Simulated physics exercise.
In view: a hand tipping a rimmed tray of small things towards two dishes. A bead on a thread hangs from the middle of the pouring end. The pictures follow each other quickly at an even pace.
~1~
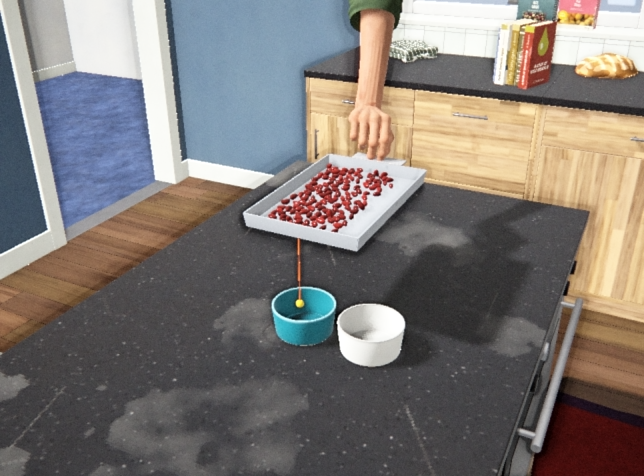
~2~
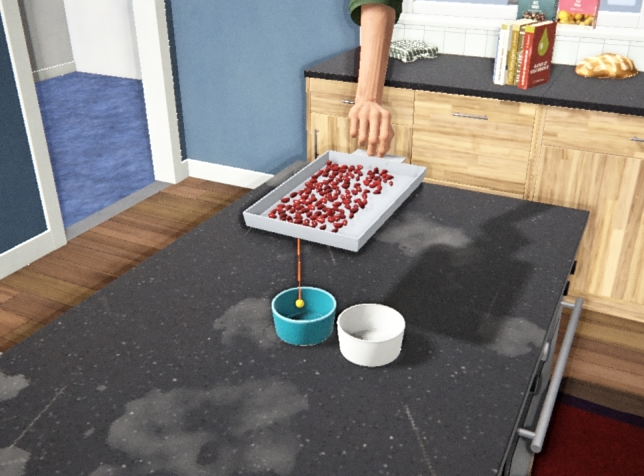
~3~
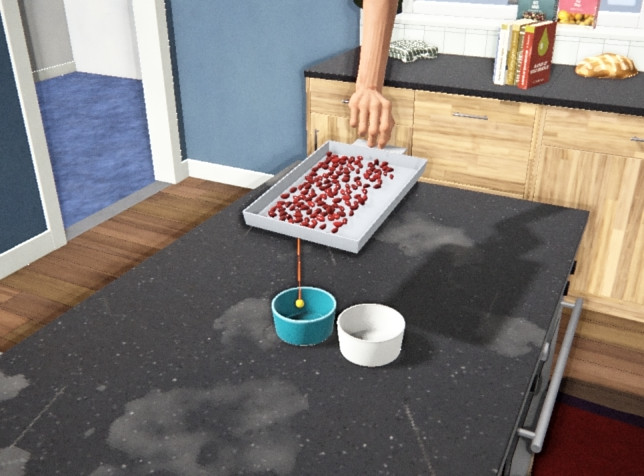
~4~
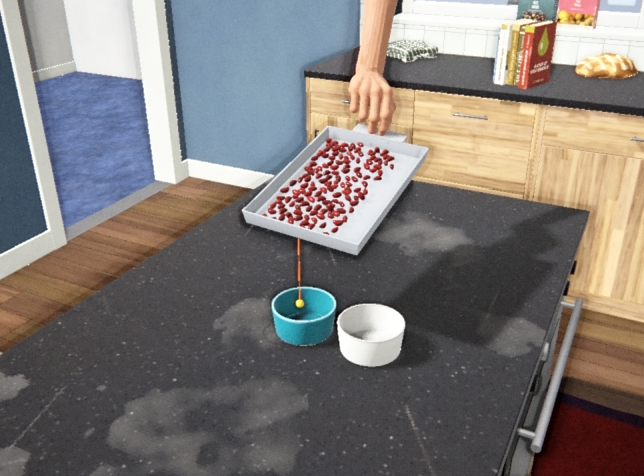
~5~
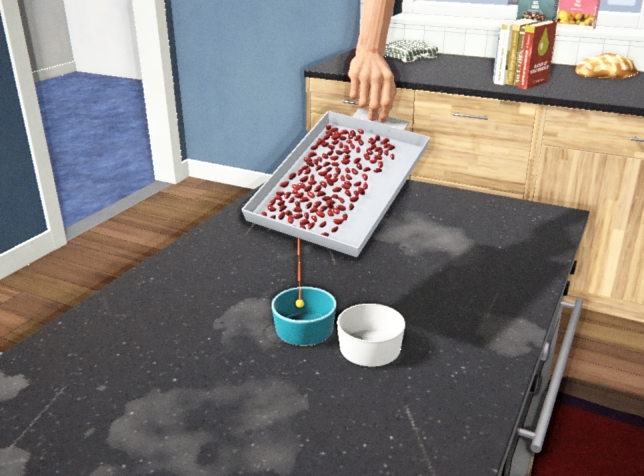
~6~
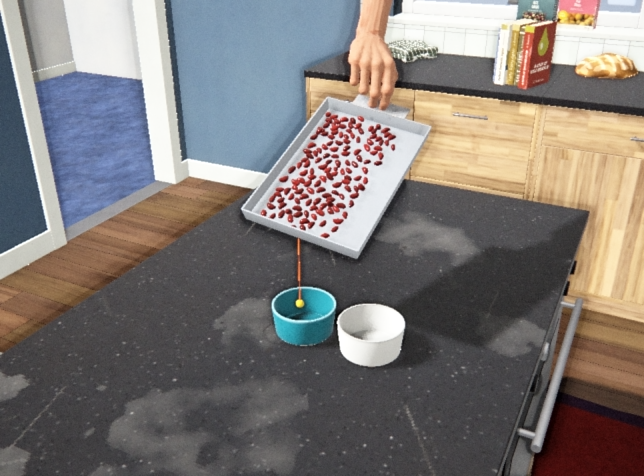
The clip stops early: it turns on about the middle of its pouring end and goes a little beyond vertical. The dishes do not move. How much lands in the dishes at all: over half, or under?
In the dishes lies less than half of it.
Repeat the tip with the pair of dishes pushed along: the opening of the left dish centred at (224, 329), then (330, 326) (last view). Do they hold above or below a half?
In turn: Not half; over half.
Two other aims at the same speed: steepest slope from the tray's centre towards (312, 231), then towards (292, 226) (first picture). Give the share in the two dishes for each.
In turn 0 and 0 in a hundred.
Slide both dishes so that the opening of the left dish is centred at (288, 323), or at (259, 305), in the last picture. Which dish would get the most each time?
At the first place right, at the second right.
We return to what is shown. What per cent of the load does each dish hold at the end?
About: Left dish 0, right dish 30 per cent.
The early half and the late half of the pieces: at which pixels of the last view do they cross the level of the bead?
Around (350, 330) and then (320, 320).
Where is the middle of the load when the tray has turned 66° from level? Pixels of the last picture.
Roughly at (334, 209).
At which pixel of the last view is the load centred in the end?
Near (333, 375).
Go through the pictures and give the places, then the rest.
In the first frame, corners of the pouring end near (246, 213) and (357, 237), level; middle of the load near (329, 198), kidney beans; left dish near (289, 331); right dish near (357, 351); bead on its thread near (300, 304).
In the second frame, corners of the pouring end near (246, 212) and (357, 237), level; middle of the load near (329, 196).
In the third frame, corners of the pouring end near (246, 211) and (357, 239), tipped barely, lowest at the right corner; middle of the load near (329, 191).
In the fourth frame, corners of the pouring end near (245, 210) and (357, 243), tipped a little, lowest at the right corner; middle of the load near (329, 184).
In the fifth frame, corners of the pouring end near (245, 209) and (357, 246), tipped clearly, lowest at the right corner; middle of the load near (328, 177).
In the sixth frame, corners of the pouring end near (244, 208) and (357, 249), tipped clearly, lowest at the right corner; middle of the load near (328, 171); left dish near (289, 331); right dish near (357, 351).
Shortly afterwards, tray tipped steeply; the whole lot on the tray.
Next, tray tipped past a quarter turn; the bulk on the tray; only a few in the right dish; near a quarter outside both; only a few in the air.
Some moments later, tray tipped past a quarter turn; near a quarter in the right dish; only a few in the left dish; the bulk outside both.
In the end, tray tipped past a quarter turn; near a quarter in the right dish; only a few in the left dish; the bulk outside both.
